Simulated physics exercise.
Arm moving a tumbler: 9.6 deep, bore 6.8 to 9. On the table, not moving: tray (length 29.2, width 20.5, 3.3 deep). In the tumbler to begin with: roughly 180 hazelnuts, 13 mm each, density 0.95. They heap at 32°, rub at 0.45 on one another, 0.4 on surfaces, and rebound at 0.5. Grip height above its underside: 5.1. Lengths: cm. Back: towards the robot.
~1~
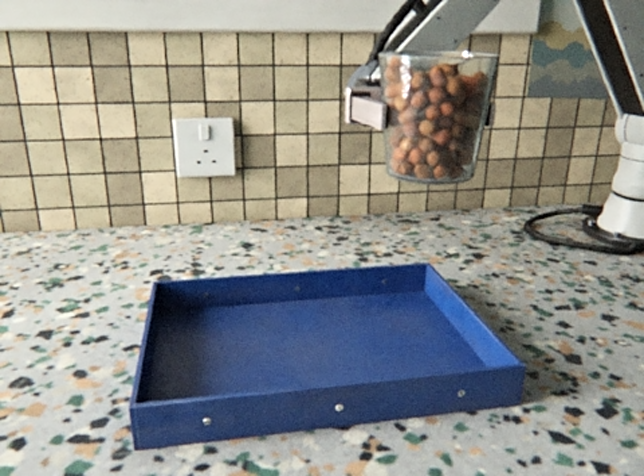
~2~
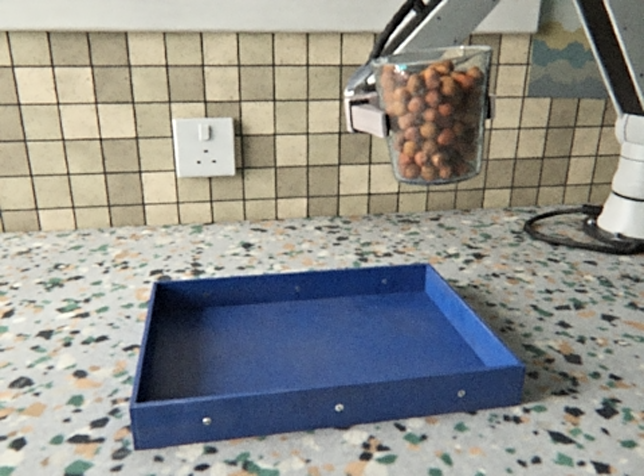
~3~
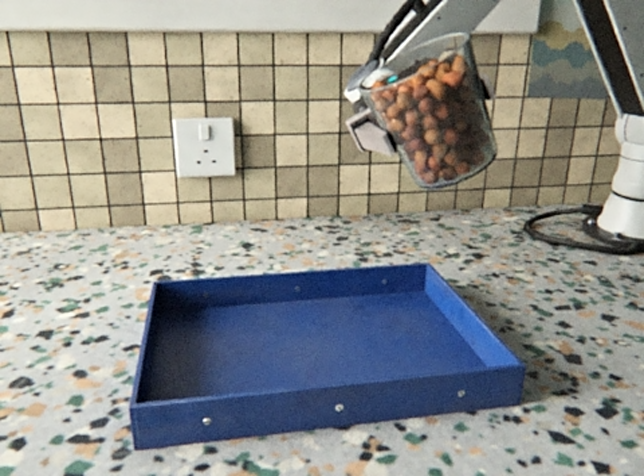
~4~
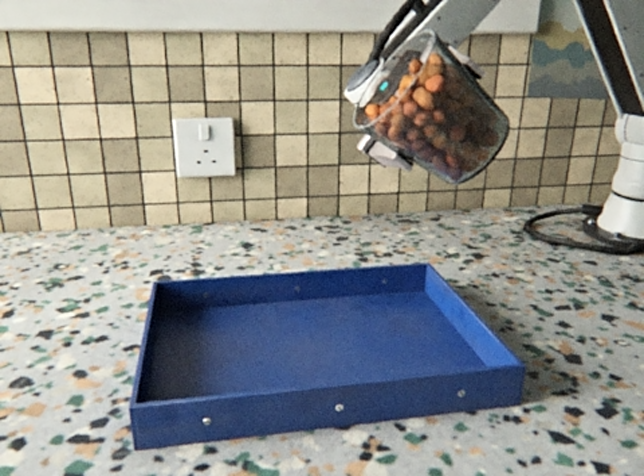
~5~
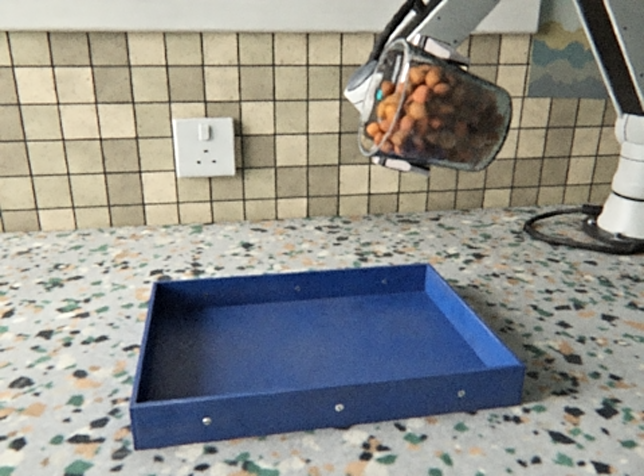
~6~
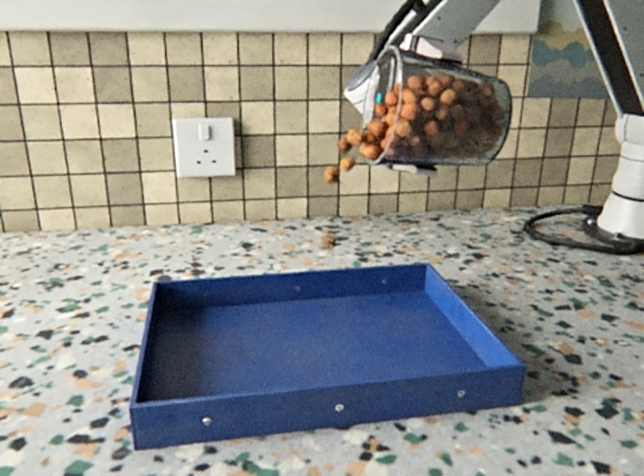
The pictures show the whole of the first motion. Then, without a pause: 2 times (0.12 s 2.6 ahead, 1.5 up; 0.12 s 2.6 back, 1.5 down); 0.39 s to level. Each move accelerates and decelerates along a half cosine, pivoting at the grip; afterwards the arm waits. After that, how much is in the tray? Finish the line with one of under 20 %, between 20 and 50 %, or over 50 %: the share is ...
The share is over 50 %.
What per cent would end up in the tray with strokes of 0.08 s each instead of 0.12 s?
It would be some 85 %.
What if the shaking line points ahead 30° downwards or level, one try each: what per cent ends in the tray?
Try one gives about 50 in a hundred, try two about 65 in a hundred.
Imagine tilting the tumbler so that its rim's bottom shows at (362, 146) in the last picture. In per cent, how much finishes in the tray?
Close to 45 in a hundred.
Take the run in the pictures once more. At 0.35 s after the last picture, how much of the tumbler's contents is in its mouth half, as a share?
Around 55 per cent of it.
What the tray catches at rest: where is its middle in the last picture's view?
I'd point to somewhere near (250, 349).
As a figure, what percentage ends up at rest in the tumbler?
Around 30 in a hundred.
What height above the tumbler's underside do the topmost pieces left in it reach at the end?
It reaches close to 5.0 cm in the end.
Then, 0.35 s on, tilted 81° forward, highest piece 24 above the table; 98 in the tumbler, 66 in the tray, 14 in flight or on a rim.
Then, 0.70 s on, tilted 34° forward, highest piece 24 above the table; 119 in the tray, 54 in the tumbler, 1 on the table or floor, 4 in flight or on a rim.
Then, 1.07 s on, level, highest piece 22 above the table; 123 in the tray, 54 in the tumbler, 1 on the table or floor.
Then, 2.12 s on, level, highest piece 22 above the table; 123 in the tray, 54 in the tumbler, 1 on the table or floor.
In the end, 123 in the tray, 54 in the tumbler, 1 on the table or floor. That is 69 % in the tray.
